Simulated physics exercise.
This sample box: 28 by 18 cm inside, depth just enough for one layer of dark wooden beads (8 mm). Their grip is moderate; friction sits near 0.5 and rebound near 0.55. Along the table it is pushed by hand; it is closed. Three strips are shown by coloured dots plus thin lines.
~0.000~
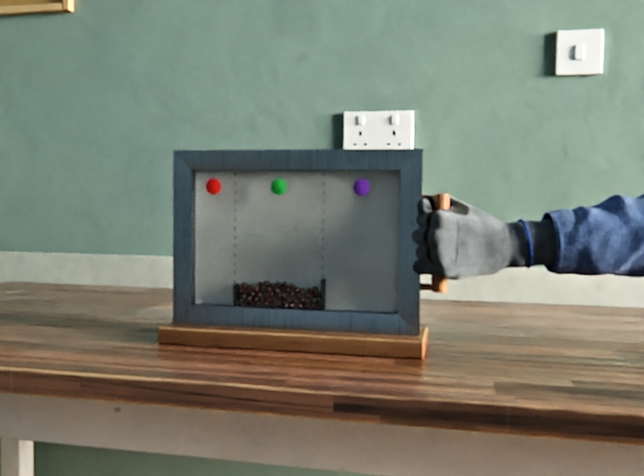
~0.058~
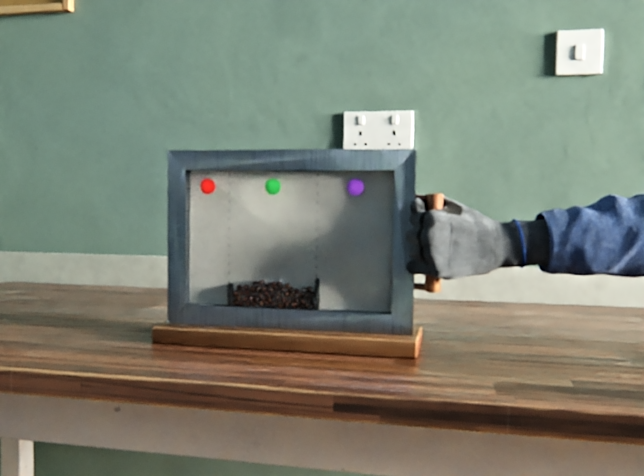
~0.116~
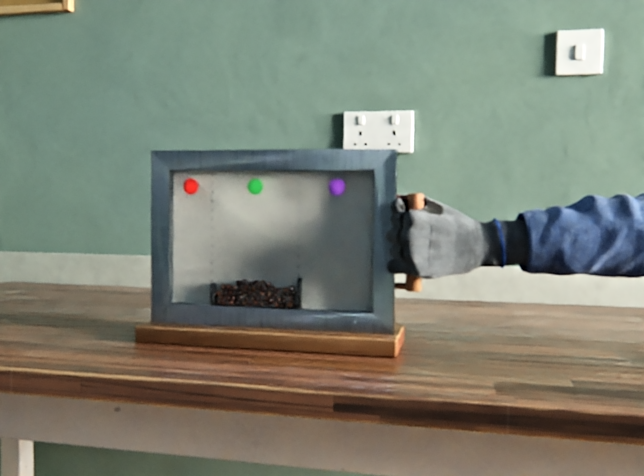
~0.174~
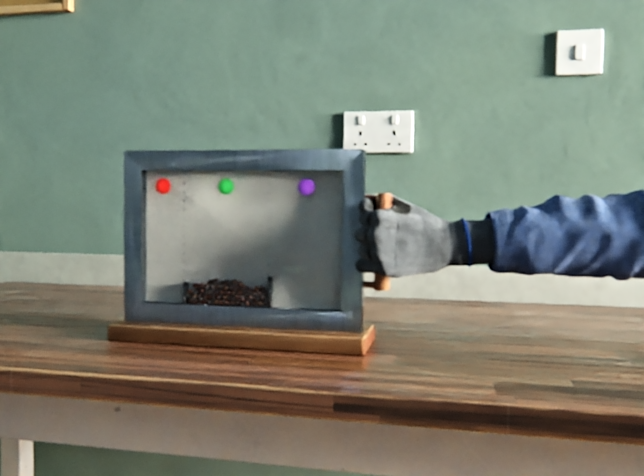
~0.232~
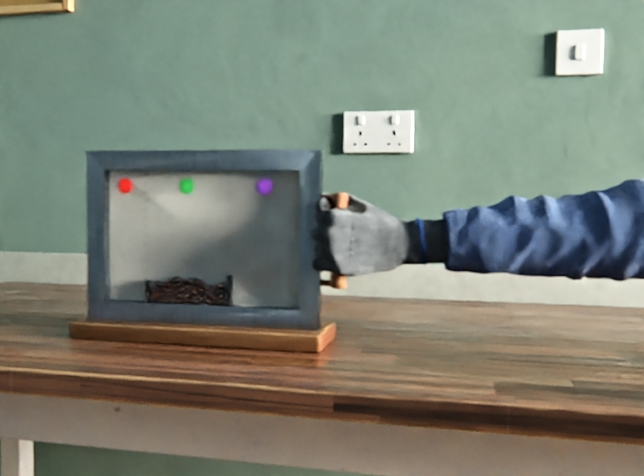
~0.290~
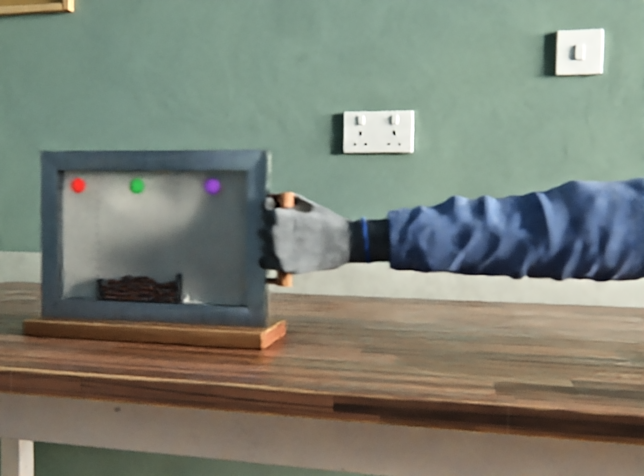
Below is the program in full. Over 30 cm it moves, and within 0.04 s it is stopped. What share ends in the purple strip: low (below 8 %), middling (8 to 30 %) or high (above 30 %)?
Result, purple strip: A mere sliver.
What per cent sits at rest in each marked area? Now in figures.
Result: Red strip = 10, purple strip = 0, green strip = 90.
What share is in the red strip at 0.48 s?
Some 5 per cent.
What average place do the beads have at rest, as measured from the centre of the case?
The middle sits around 4 cm left of it and 8 cm below it.
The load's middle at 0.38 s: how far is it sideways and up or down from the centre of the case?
Roughly 3 centimetres to the left and 7 centimetres below.
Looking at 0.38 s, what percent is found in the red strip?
Close to 0 per cent of the load.
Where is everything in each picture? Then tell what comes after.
In the first frame, at its start; about 60 beads; beads centred (279, 296); top one (266, 284); red (214, 186), purple (362, 187), green (279, 187).
In the second frame, 1 cm to the left; beads centred (273, 296); top one (261, 283).
In the third frame, 3 cm to the left; beads centred (256, 295); top one (244, 282); wall ends (299, 279), (214, 284).
In the fourth frame, 7 cm to the left; beads centred (227, 294); top one (235, 282).
In the fifth frame, 13 cm to the left; beads centred (188, 292); top one (195, 280).
In the sixth frame, 20 cm to the left; beads centred (140, 290); top one (146, 279); red (78, 186), purple (212, 186), green (137, 186).
After 0.38 s, it is 30 cm to the left; the beads' middle is 3 cm left of and 7 cm below the centre; green 100 %.
After 0.48 s, it is 30 cm to the left; the beads' middle is 4 cm left of and 7 cm below the centre; red 5 %, green 95 %.
After 0.63 s, it is 30 cm to the left; the beads' middle is 4 cm left of and 8 cm below the centre; red 10 %, green 90 %.
At rest by 1.1 s, it is 30 cm to the left; red 10 %, purple 0 %, green 90 %.
